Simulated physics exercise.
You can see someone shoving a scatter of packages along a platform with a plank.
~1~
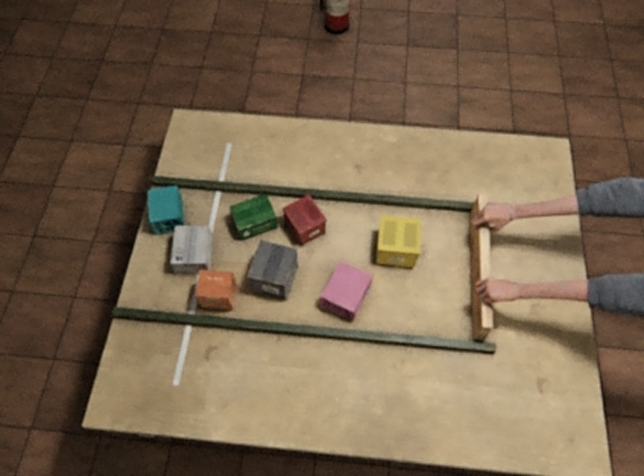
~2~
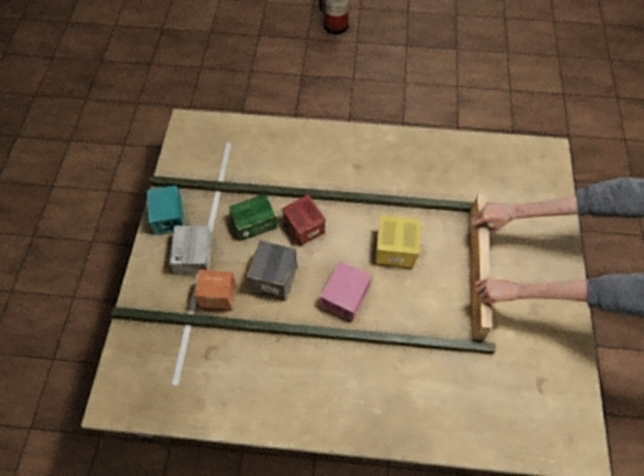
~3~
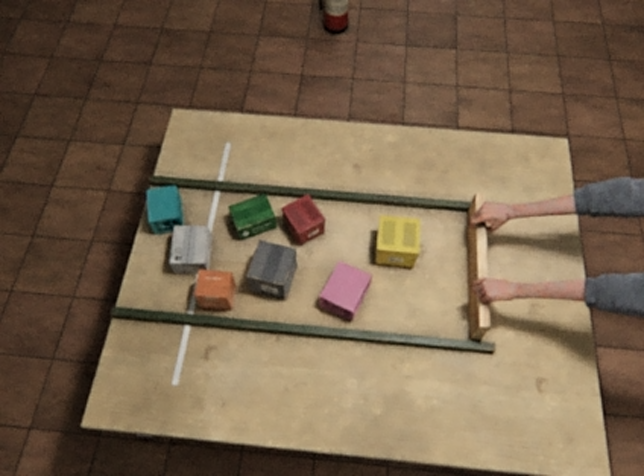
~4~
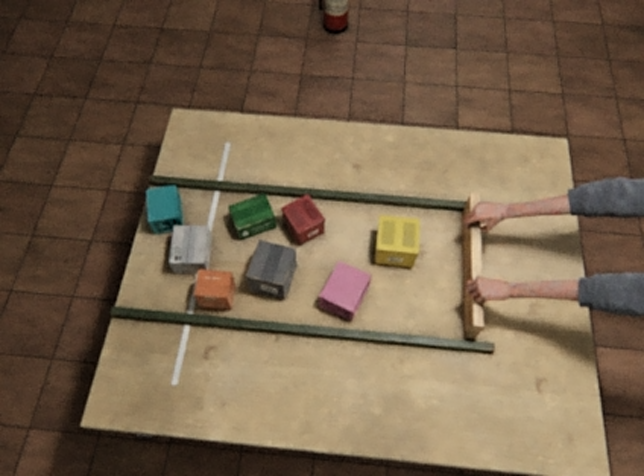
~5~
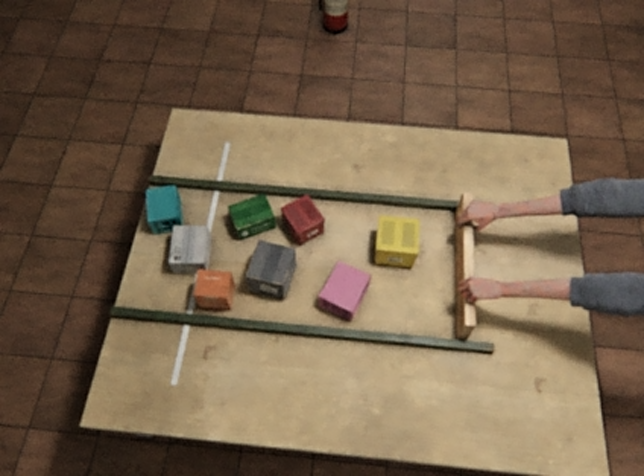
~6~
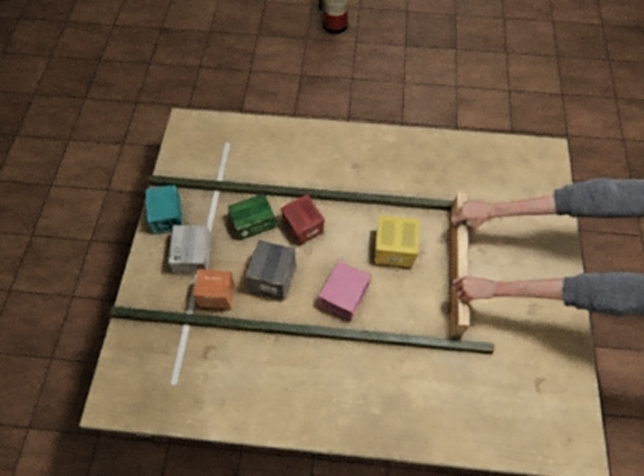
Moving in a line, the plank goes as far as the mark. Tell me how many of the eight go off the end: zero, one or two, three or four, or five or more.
The answer is three or four.
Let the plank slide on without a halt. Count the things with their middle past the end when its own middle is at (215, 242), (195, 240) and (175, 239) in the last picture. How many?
The counts would come out as 2, 3 and 6.
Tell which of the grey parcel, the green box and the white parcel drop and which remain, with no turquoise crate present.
I'd say the grey parcel stays up there, the green box heads down and the white parcel heads down.
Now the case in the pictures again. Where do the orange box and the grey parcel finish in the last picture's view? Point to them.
They finish at roughly (132, 287) and (145, 252) respectively.
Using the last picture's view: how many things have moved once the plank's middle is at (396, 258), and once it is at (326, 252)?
The first number is 1, the next one 5.
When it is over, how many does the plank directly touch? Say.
The count in contact is 2.
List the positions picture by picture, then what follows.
Turquoise crate (167, 210); white parcel (193, 250); orange box (217, 290); plank (480, 266); tape (206, 251), in the first frame.
White parcel (192, 250); pink crate (346, 291), in the second frame.
Orange box (216, 290); yellow tote (397, 242), in the third frame.
Turquoise crate (165, 210); green box (253, 217), in the fourth frame.
White parcel (191, 250); red tote (303, 221), in the fifth frame.
Turquoise crate (165, 210); white parcel (191, 250); orange box (215, 290); plank (459, 264); tape (204, 250), in the sixth frame.
Soon after, none off yet; turquoise crate at rest near (165, 210); white parcel at rest near (191, 250); orange box at rest near (215, 290).
After that, none off yet; turquoise crate tilting a little near (131, 203); white parcel displaced about its own width near (161, 241); orange box displaced well along near (151, 287).
In the end, the number that fall off is three or four; gone, green box, white parcel and turquoise crate.
